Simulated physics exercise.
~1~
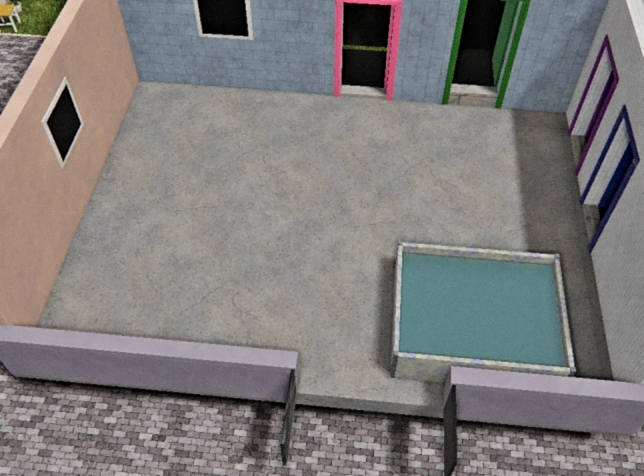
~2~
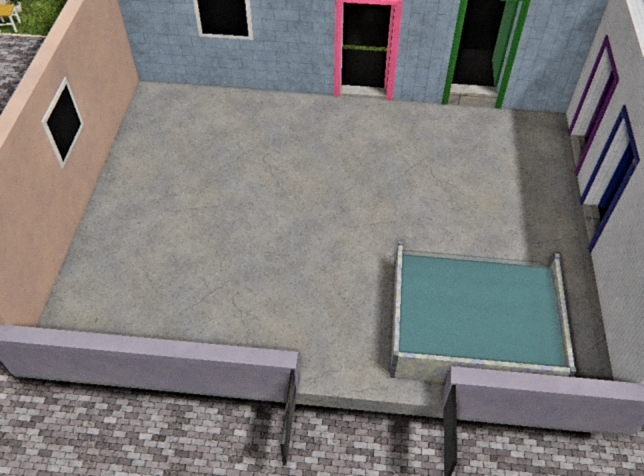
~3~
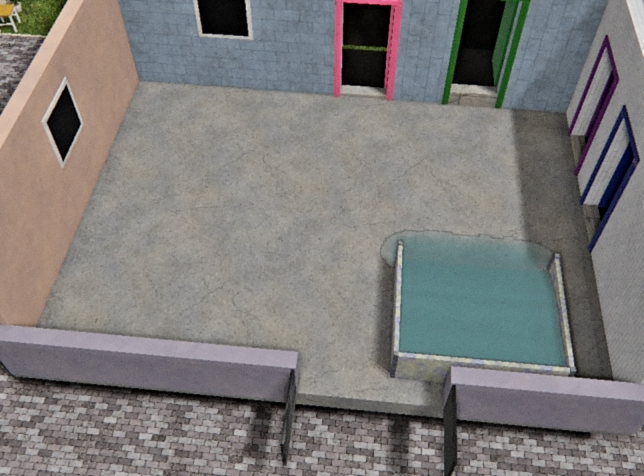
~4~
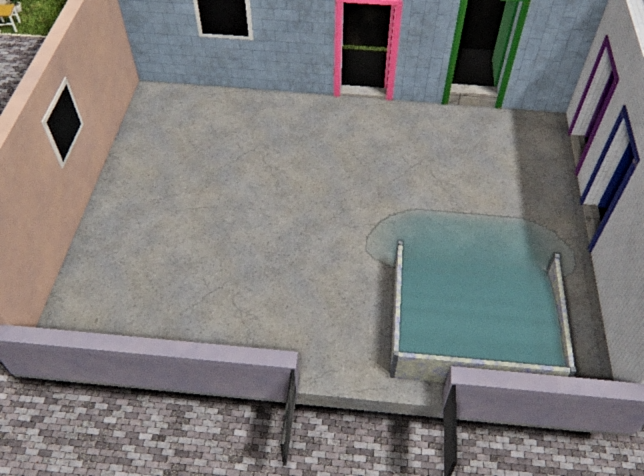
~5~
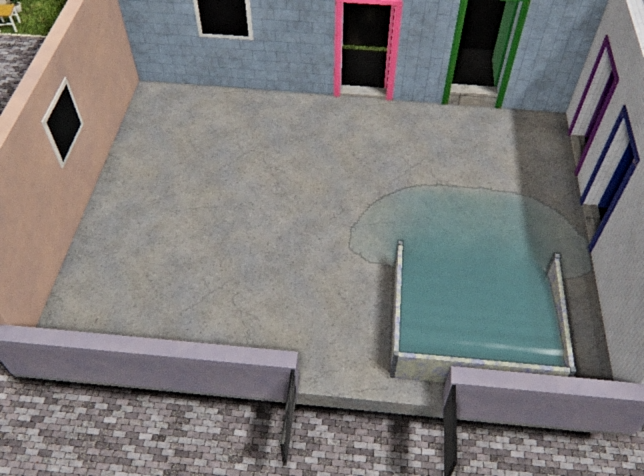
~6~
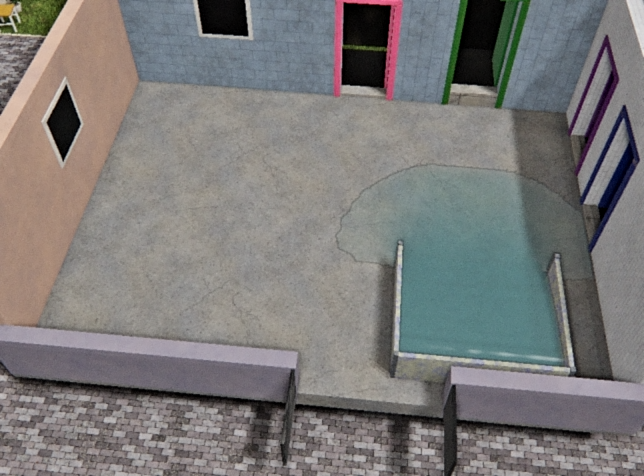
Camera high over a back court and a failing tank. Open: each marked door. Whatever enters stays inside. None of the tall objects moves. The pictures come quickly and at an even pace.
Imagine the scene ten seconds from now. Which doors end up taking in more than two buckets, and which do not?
As I see it, I expect the pink door to go over the limit. I expect the green door to stay within two buckets. I expect the purple door to go over the limit. I expect the blue door to go over the limit.
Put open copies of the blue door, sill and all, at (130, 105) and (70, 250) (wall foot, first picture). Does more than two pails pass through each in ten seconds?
Exceeds the limit; falls short.
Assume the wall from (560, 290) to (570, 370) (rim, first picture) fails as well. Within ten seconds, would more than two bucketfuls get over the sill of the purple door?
Purple exceeds the limit.
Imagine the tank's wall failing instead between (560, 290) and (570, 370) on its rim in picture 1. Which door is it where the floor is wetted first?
That's the blue-painted one.
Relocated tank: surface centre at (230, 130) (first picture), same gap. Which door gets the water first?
Note: The one in pink.
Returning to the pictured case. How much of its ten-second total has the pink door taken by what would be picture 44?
Near 100 %, I'd say.
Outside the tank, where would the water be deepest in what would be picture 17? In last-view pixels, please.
Look near (565, 122).
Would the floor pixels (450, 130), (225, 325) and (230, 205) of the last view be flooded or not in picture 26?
First swamped, then spared, then spared.
A moment on, water covers 35 % of the floor; the pink door not reached, the green door wet at the sill, nothing in, the purple door wet at the sill, nothing in, the blue door under two buckets in.
Next, water covers 40 % of the floor; the pink door under two buckets in, the green door wet at the sill, nothing in, the purple door under two buckets in, the blue door over two buckets in.
Then, water covers 40 % of the floor; the pink door over two buckets in, the green door wet at the sill, nothing in, the purple door over two buckets in, the blue door over two buckets in.
Later, water covers 60 % of the floor; the pink door over two buckets in, the green door wet at the sill, nothing in, the purple door far over two buckets in, the blue door far over two buckets in.
In the end, water covers 95 % of the floor; the pink door over two buckets in, the green door wet at the sill, nothing in, the purple door far over two buckets in, the blue door far over two buckets in.
